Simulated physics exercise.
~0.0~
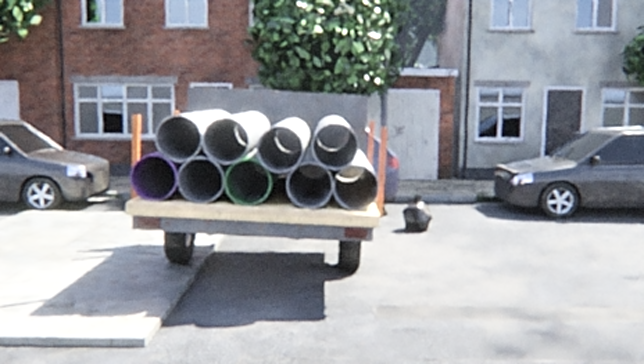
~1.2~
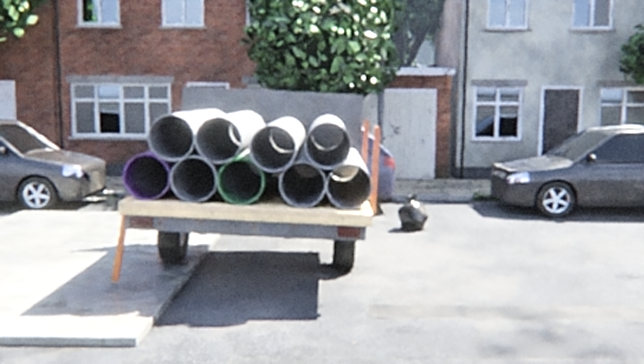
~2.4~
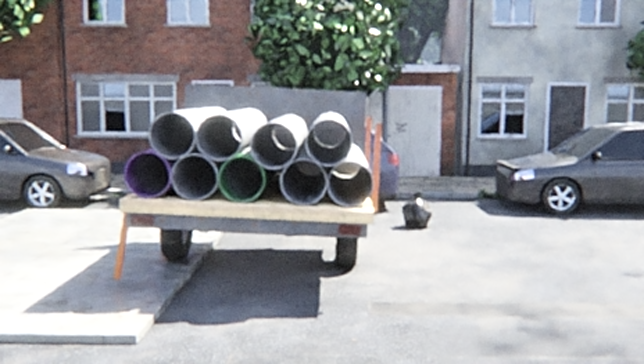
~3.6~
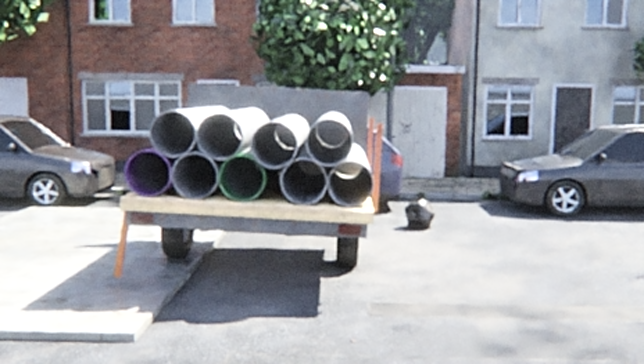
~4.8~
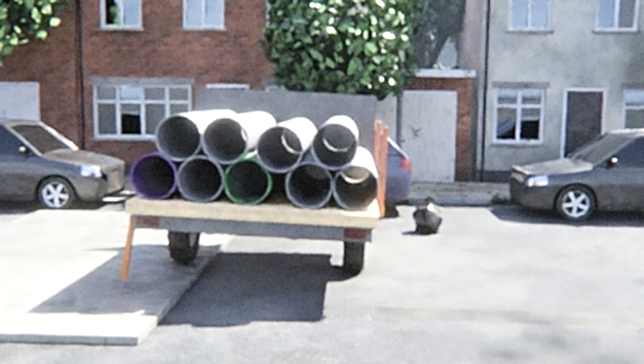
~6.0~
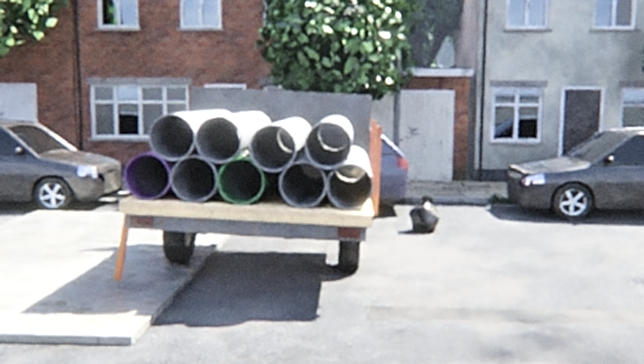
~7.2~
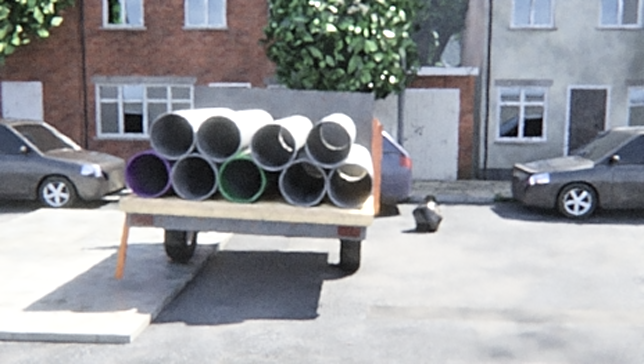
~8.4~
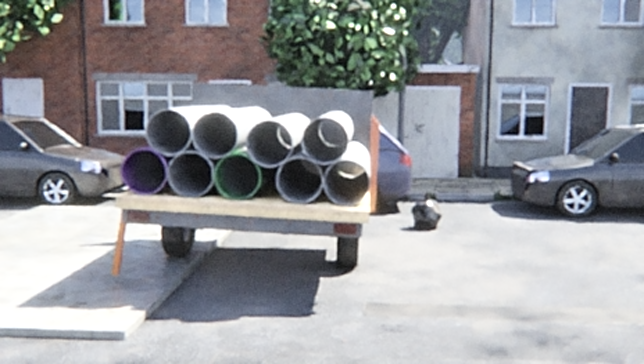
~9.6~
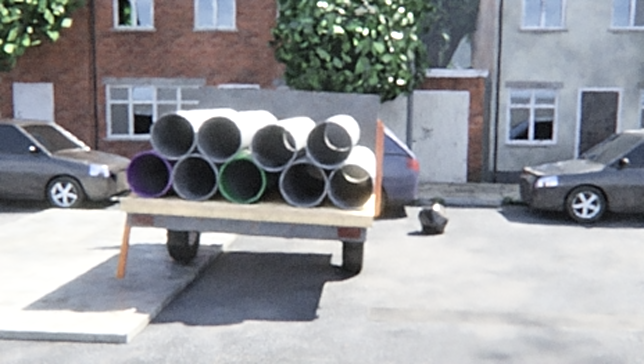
The clip shows a parked flatbed trailer stacked with two rows of pipes, one rimmed purple and one green, as the orange posts on its left side swing down; the pipes stay stacked on the deck to the end, while the view drifts slightly sideways.
